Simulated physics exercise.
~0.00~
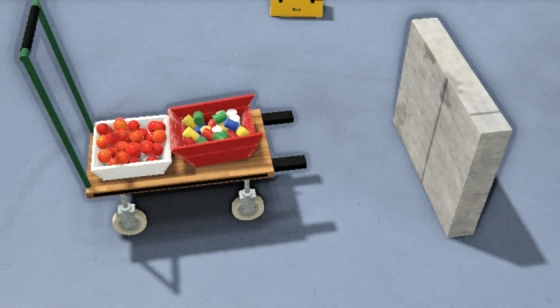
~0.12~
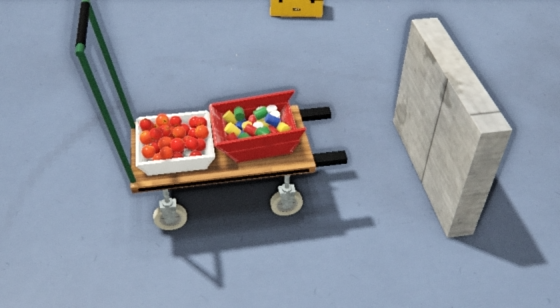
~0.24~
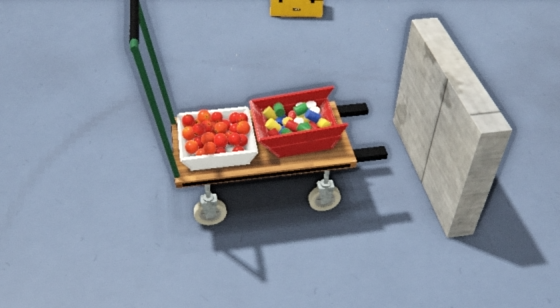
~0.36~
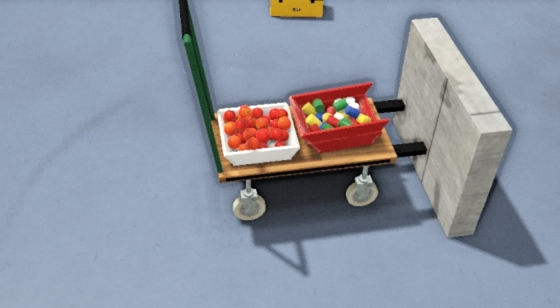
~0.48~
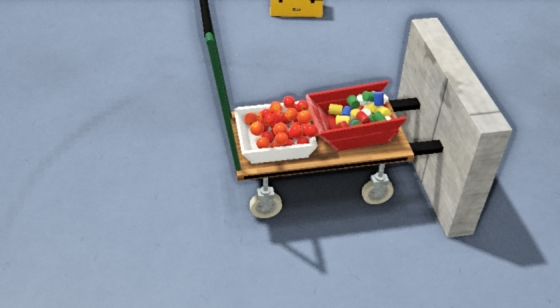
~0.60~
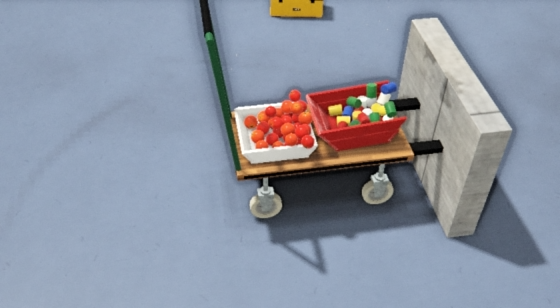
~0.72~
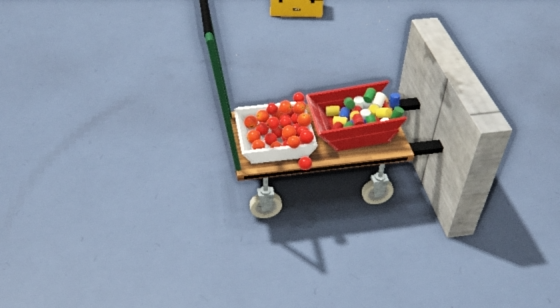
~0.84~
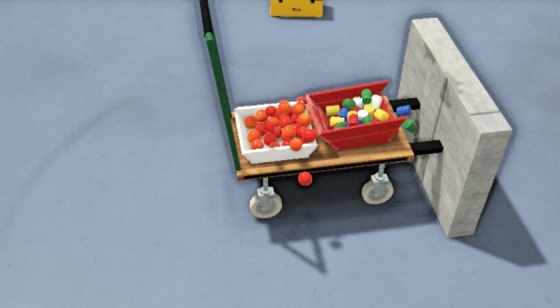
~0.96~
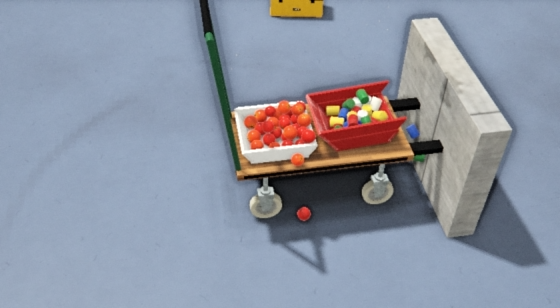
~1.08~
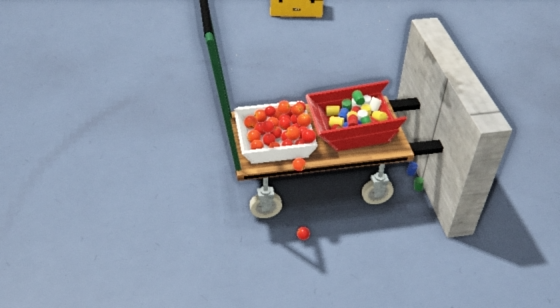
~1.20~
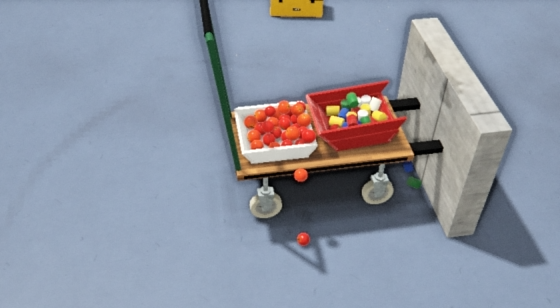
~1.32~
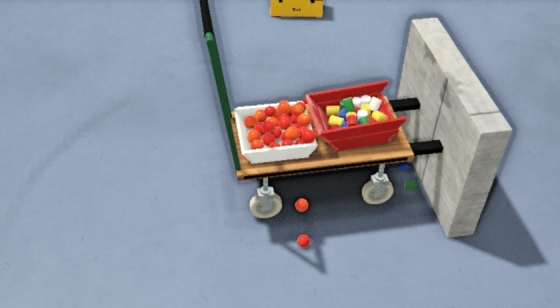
Cart carrying a white tub and a red tub rolling right into a wall, stopping abruptly, a few pieces spilling to the floor.
